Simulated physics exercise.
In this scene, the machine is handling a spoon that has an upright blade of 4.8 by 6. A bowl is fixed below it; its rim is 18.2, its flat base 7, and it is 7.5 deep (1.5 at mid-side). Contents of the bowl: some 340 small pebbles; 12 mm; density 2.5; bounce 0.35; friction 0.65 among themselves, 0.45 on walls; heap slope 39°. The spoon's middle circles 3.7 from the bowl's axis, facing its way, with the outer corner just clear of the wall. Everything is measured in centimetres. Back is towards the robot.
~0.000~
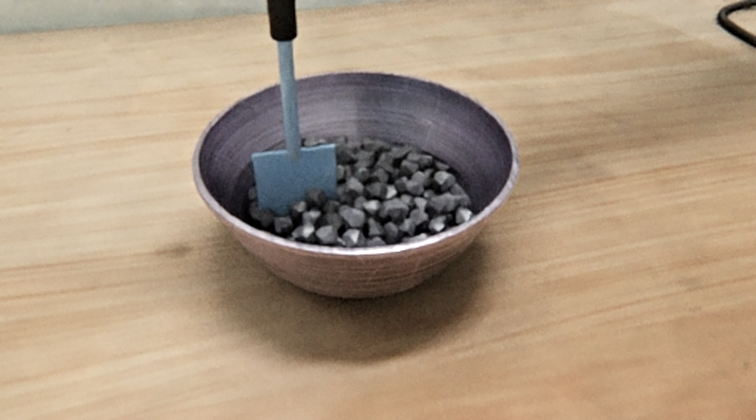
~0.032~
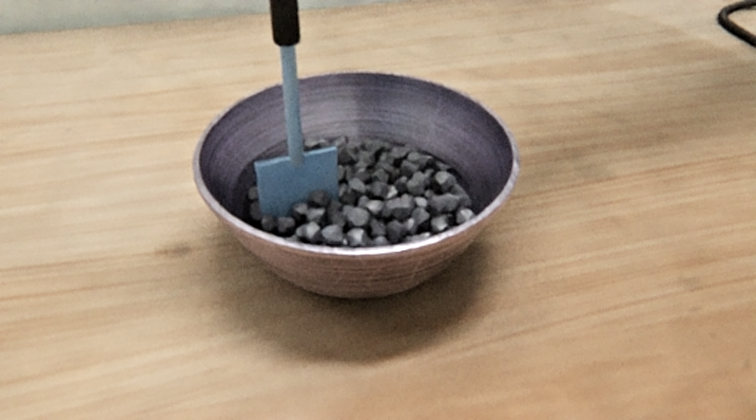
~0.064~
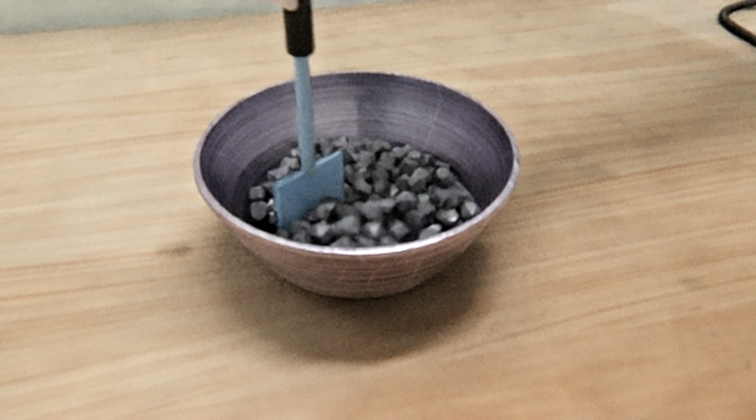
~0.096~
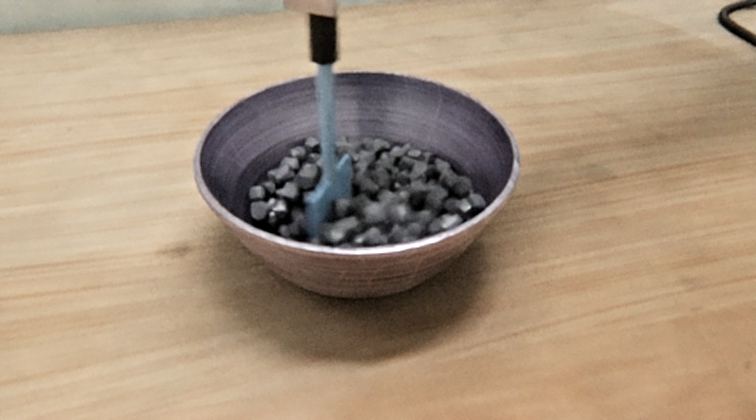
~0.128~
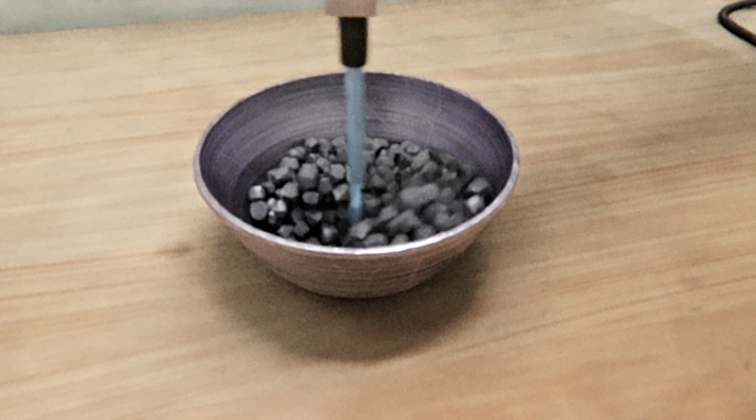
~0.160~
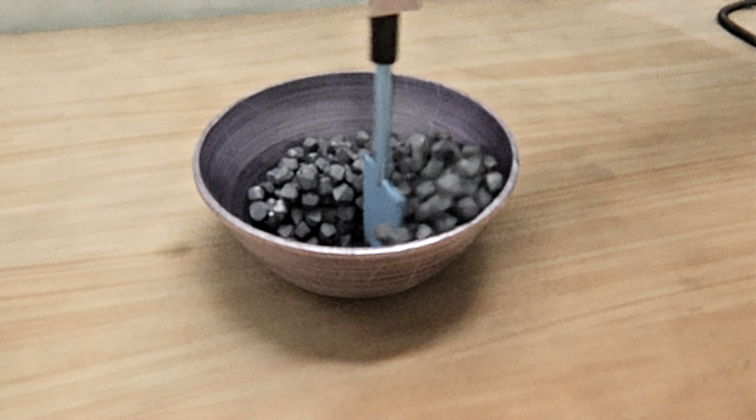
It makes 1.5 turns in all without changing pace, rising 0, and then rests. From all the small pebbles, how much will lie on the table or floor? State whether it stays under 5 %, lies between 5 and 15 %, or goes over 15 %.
It goes over 15 %.
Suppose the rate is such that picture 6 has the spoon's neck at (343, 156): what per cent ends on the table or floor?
About 10 per cent.
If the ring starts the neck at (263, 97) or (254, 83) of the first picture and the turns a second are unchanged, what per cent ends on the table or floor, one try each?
Close to 25 per cent for the first and close to 5 per cent for the second.
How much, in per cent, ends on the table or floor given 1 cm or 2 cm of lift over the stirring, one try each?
I'd reckon around 25 and 20 per cent.
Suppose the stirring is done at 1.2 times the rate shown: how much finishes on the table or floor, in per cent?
That gives about 30 percent.
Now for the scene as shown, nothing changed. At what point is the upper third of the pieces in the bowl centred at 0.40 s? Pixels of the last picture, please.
The top third is centred near (296, 118) in the last picture.
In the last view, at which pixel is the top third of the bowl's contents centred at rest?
I'd say close to (385, 136).
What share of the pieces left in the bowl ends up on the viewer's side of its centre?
About 30 per cent.
By 0.40 s, 271° round, highest piece 13 above the table; 306 in the bowl, 5 on the table or floor, 25 in flight or on the tool.
By 0.63 s, 81° round, highest piece 10 above the table; 269 in the bowl, 54 on the table or floor, 13 in flight or on the tool.
By 0.95 s, 180° round, highest piece 8 above the table; 250 in the bowl, 85 on the table or floor, 1 in flight or on the tool.
By 1.65 s, 180° round, highest piece 8 above the table; 250 in the bowl, 86 on the table or floor.
Final count, 250 in the bowl, 86 on the table or floor. That is 26 % on the table or floor.
